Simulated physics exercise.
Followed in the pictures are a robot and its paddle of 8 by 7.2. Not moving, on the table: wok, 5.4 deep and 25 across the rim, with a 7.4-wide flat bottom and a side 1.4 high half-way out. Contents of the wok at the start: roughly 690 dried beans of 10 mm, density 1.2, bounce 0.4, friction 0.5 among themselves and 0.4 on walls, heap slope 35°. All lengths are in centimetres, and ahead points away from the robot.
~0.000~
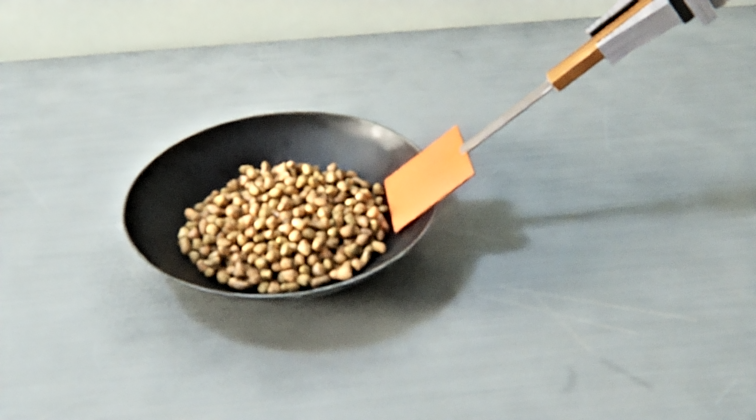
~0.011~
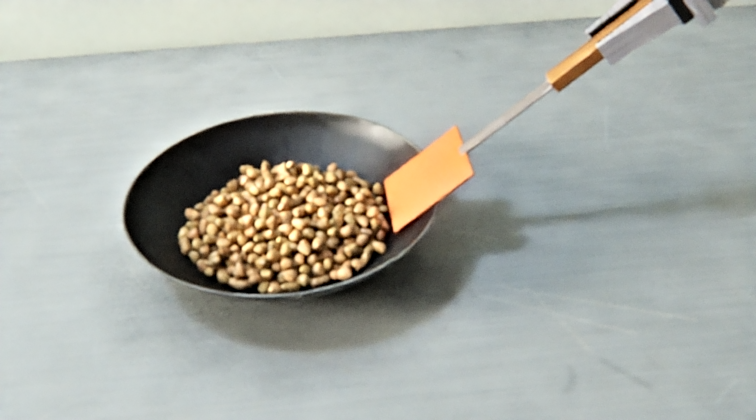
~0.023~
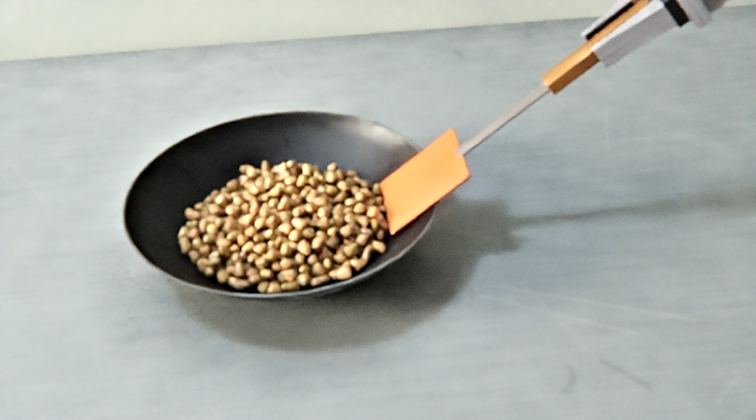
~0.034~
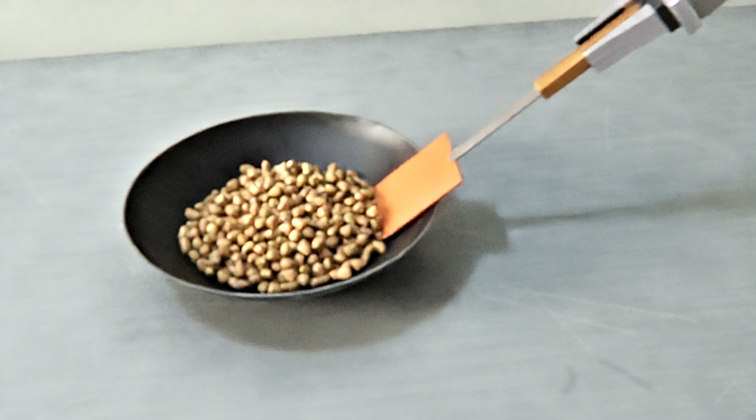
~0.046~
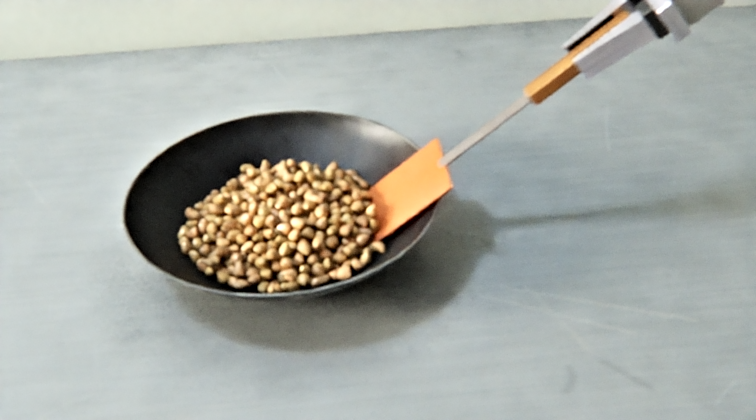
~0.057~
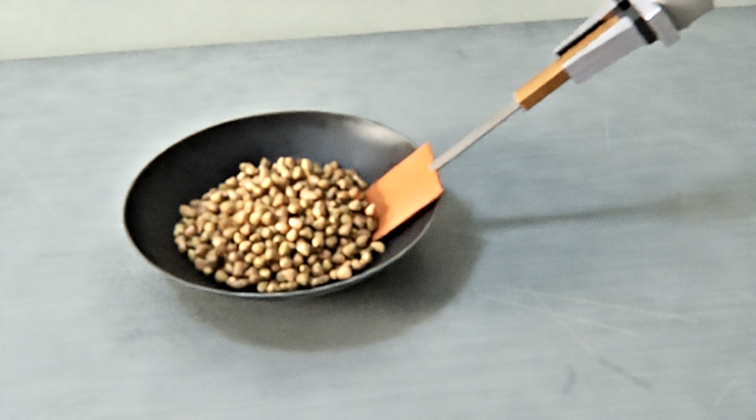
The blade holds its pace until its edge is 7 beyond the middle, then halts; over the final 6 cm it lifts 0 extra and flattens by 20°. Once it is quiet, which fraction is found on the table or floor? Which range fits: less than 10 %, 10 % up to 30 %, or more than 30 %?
The range that fits is 10 % up to 30 %.
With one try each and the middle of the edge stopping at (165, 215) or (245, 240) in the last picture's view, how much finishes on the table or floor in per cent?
40 % and 5 %.
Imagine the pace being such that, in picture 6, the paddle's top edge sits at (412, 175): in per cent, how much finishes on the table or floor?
Some 30 percent.
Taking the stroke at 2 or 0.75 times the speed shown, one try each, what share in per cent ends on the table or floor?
Try one about 30 %, try two about 15 %.
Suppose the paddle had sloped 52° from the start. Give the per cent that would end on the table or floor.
It would then be close to 20 %.
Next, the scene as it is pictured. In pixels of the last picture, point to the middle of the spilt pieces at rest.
Centre of the spill: Approx. (71, 249).
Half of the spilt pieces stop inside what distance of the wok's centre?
Distance, approx.: 20 cm.
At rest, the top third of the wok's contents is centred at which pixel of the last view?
It is centred near (177, 206) in the last view.
After 0.13 s, sloping 39°, highest piece 6 above the table; 687 in the wok.
After 0.20 s, sloping 31°, highest piece 8 above the table; 682 in the wok, 5 on the blade or in flight.
After 0.43 s, sloping 19°, highest piece 7 above the table; 564 in the wok, 117 on the table or floor, 6 on the blade or in flight.
After 1.48 s, sloping 19°, highest piece 7 above the table; 562 in the wok, 125 on the table or floor.
In the end, 562 in the wok, 125 on the table or floor. That is 18 % on the table or floor.
